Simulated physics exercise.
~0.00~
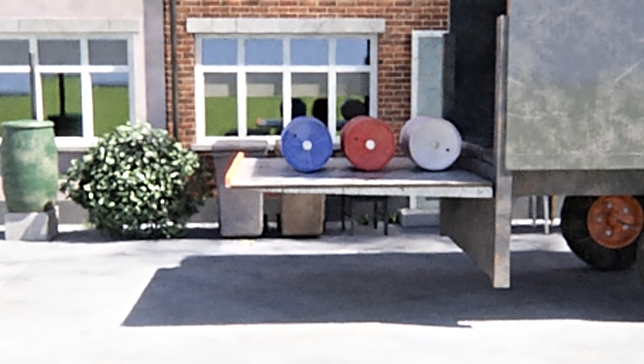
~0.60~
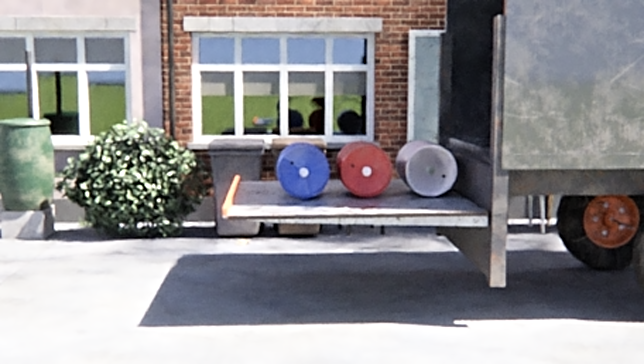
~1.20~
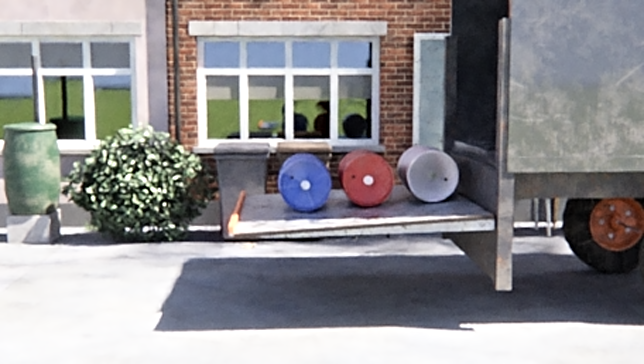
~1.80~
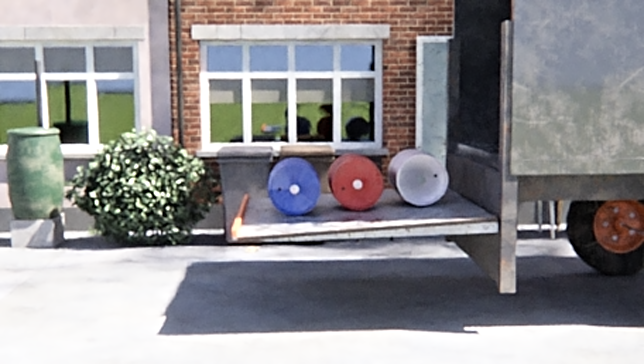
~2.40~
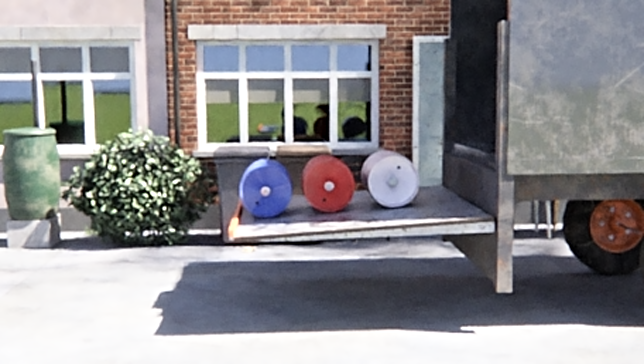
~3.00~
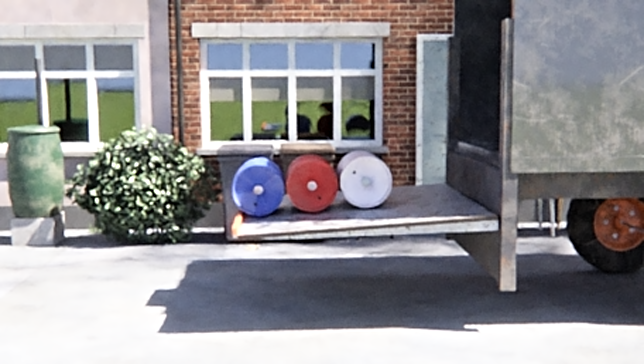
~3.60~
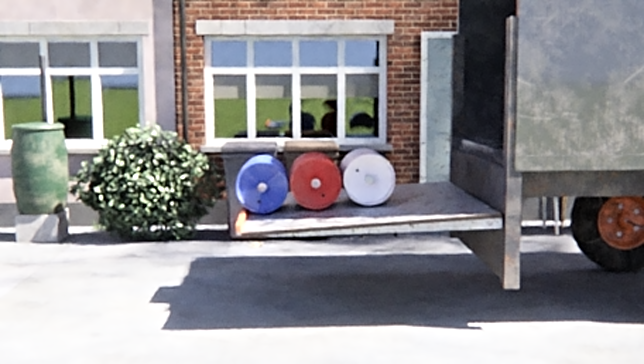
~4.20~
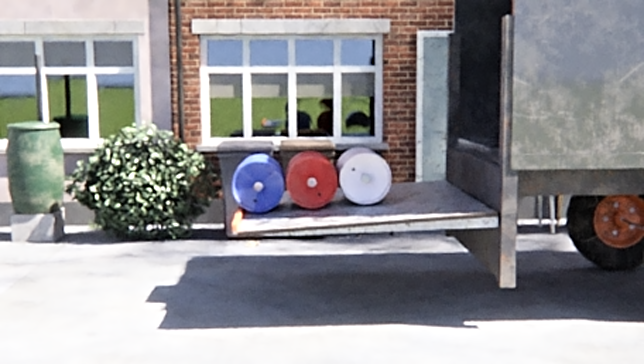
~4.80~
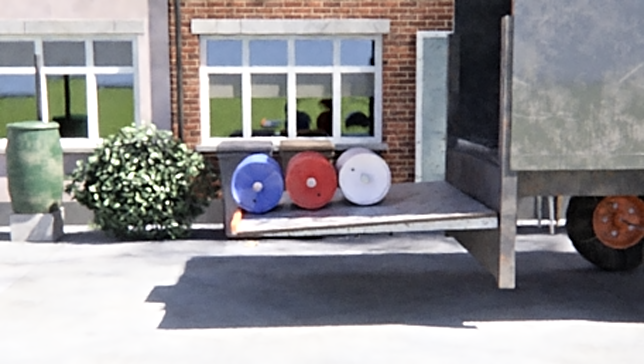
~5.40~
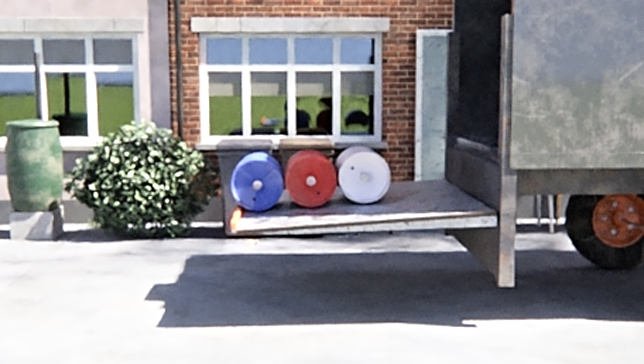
Three kegs, blue, red and white, sit end-on on a steel platform at the back of a lorry as it drops slightly and tips down to the left. They roll left together until the blue one halts by the upright stop, with the others resting close behind it.
